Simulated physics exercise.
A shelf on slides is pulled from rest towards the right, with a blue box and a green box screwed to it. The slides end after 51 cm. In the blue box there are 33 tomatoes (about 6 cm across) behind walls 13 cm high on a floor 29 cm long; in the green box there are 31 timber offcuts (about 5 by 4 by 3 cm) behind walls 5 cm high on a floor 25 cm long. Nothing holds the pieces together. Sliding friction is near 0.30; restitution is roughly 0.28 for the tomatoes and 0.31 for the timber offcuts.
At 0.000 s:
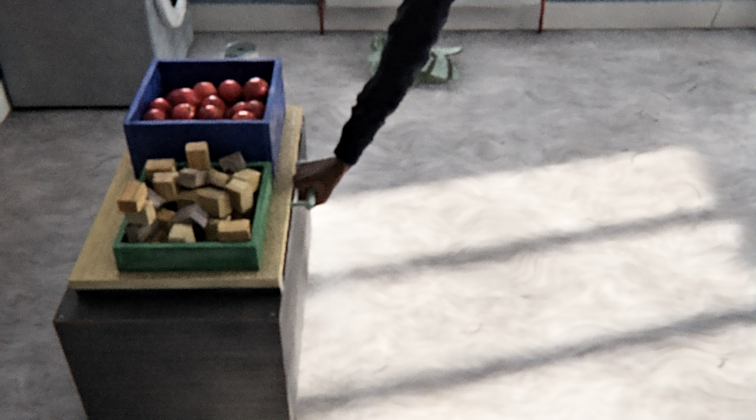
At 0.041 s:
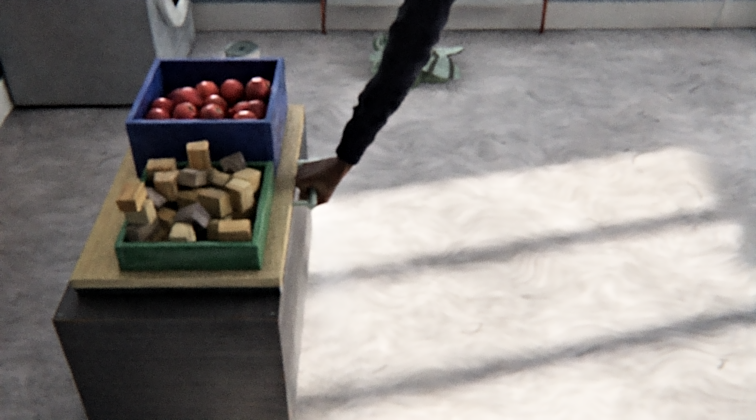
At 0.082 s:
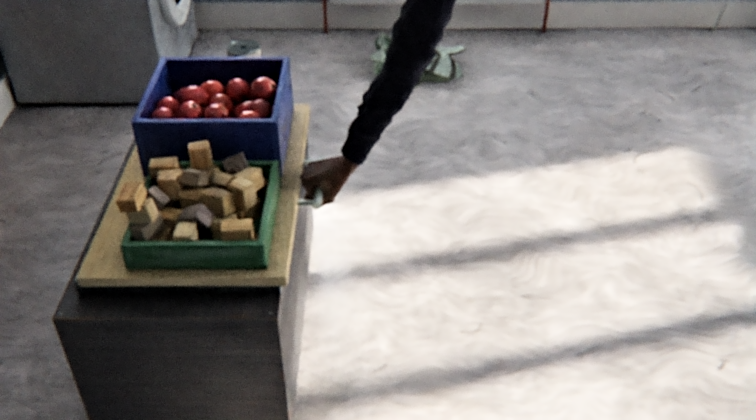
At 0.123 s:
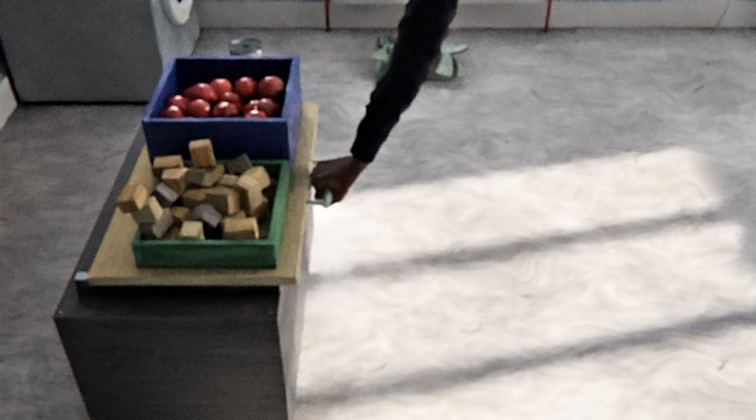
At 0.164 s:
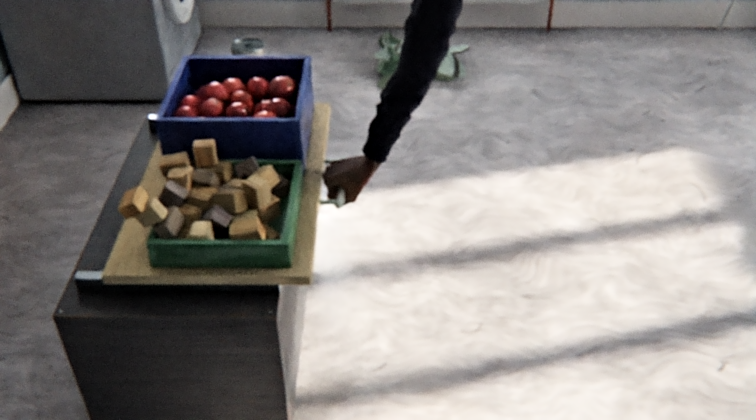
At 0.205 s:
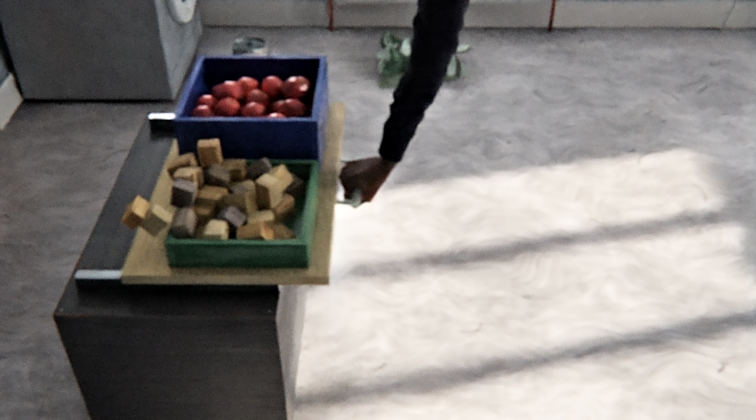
A dark-sleeved arm pulling a wooden shelf rightwards off a dark cabinet, carrying a blue box of tomatoes and green box of wooden blocks.
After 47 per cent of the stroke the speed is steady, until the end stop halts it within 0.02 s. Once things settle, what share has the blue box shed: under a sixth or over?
It sheds under a sixth of them.
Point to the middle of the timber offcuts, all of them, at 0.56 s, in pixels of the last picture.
At about (446, 211).
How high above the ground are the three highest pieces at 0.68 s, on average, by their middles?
Roughly 58 cm.
After 0.48 s, the runners reach their end.
After 0.56 s, the blue box has all 33 and the green box is down by 7 of 31.
After 0.68 s, the blue box has all 33 and the green box is down by 8 of 31.
After 0.90 s, the blue box has all 33 and the green box is down by 8 of 31.
Final count (at 1.34 s), the blue box has all 33 and the green box is down by 8 of 31. Asked share, 0 of 33, 0 per cent.
